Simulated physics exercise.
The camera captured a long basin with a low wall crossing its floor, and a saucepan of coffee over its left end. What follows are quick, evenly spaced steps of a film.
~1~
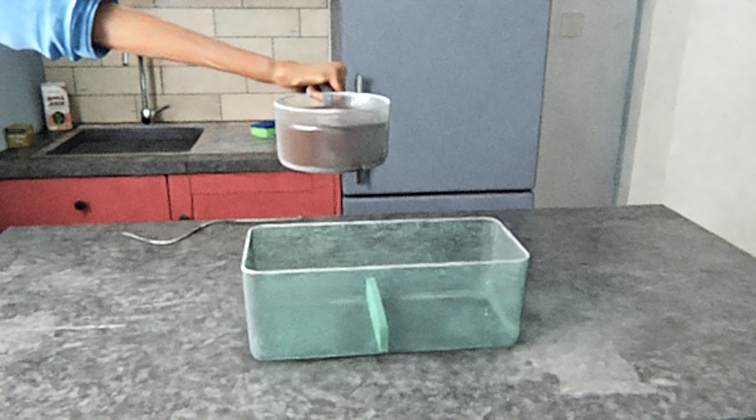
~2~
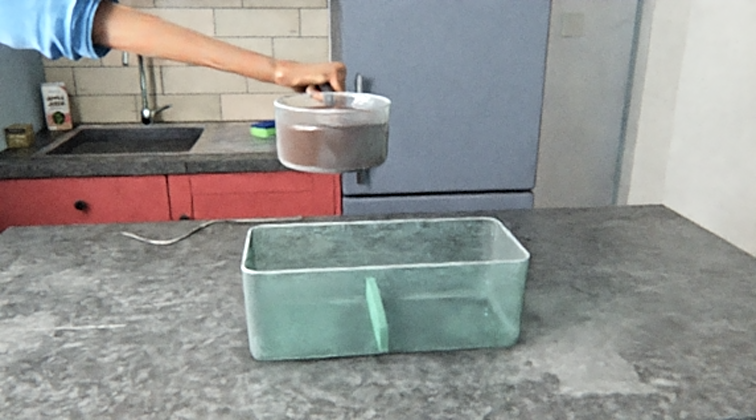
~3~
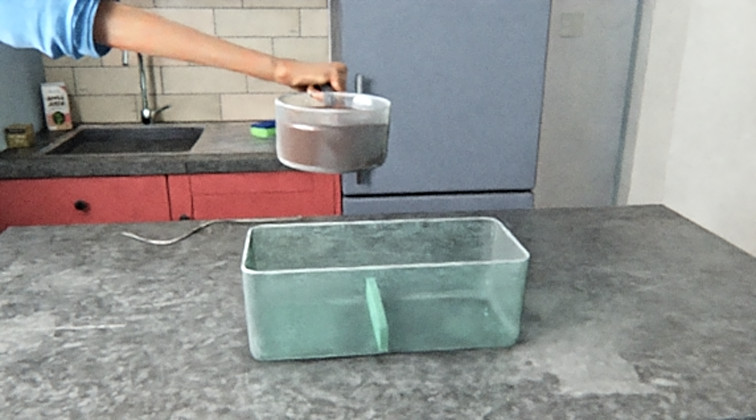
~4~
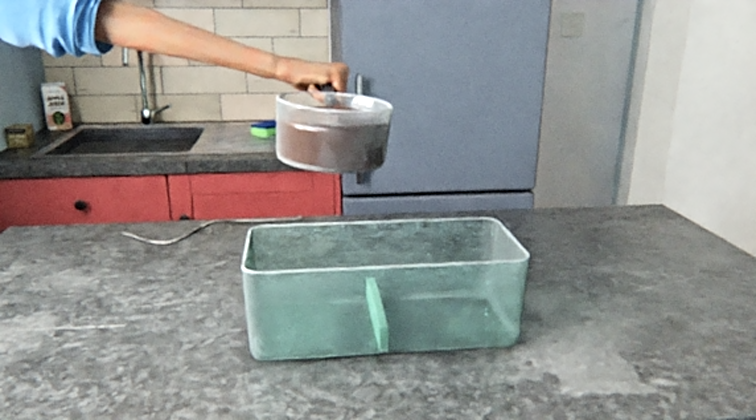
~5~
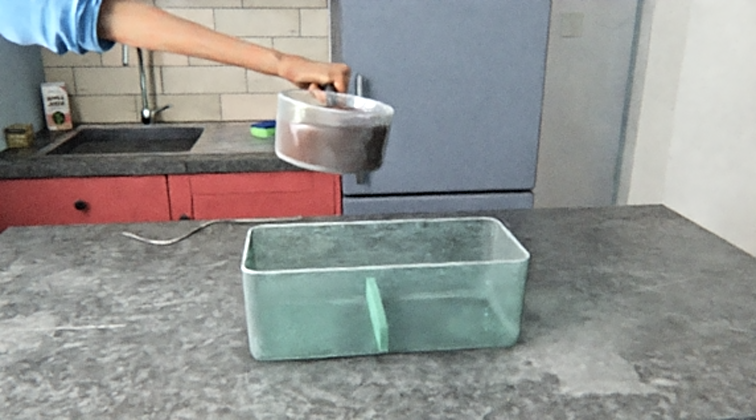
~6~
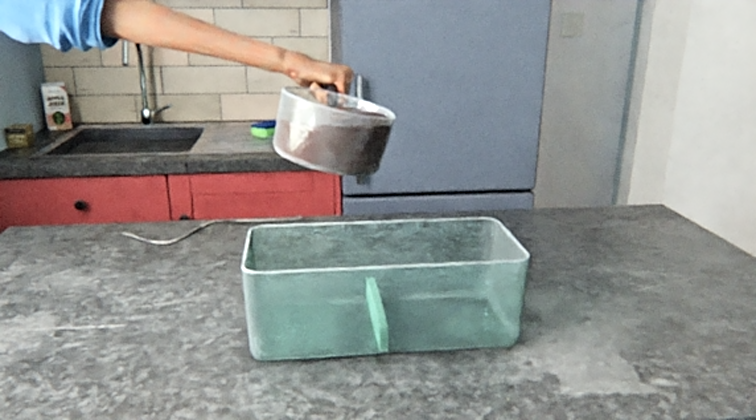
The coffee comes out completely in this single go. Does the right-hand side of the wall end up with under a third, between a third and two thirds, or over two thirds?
Highest of three bands.
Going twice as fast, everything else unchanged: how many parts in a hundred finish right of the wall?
Around 80 per cent ends up there.
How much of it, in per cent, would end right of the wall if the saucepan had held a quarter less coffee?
Estimate: Around 90 per cent.
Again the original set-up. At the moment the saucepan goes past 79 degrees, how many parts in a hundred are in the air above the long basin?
It works out to about 40 percent.
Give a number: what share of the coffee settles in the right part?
Close to 90 in a hundred.
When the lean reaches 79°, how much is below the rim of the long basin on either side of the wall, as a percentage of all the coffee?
About 0 per cent left, 15 per cent right.
A moment on, the saucepan is tipped on its side and 48 per cent is still to pour, 0 is left of the wall and 13 right of it.
Next, the saucepan is tipped right over and 5 per cent is still to pour, 5 is left of the wall and 81 right of it.
Then the saucepan is tipped right over and 0 per cent is still to pour, 9 is left of the wall and 90 right of it.
Later the saucepan is tipped right over and 0 per cent is still to pour, 9 is left of the wall and 90 right of it.
At rest 9 per cent lies left of the wall, 90 right of it and 1 outside.
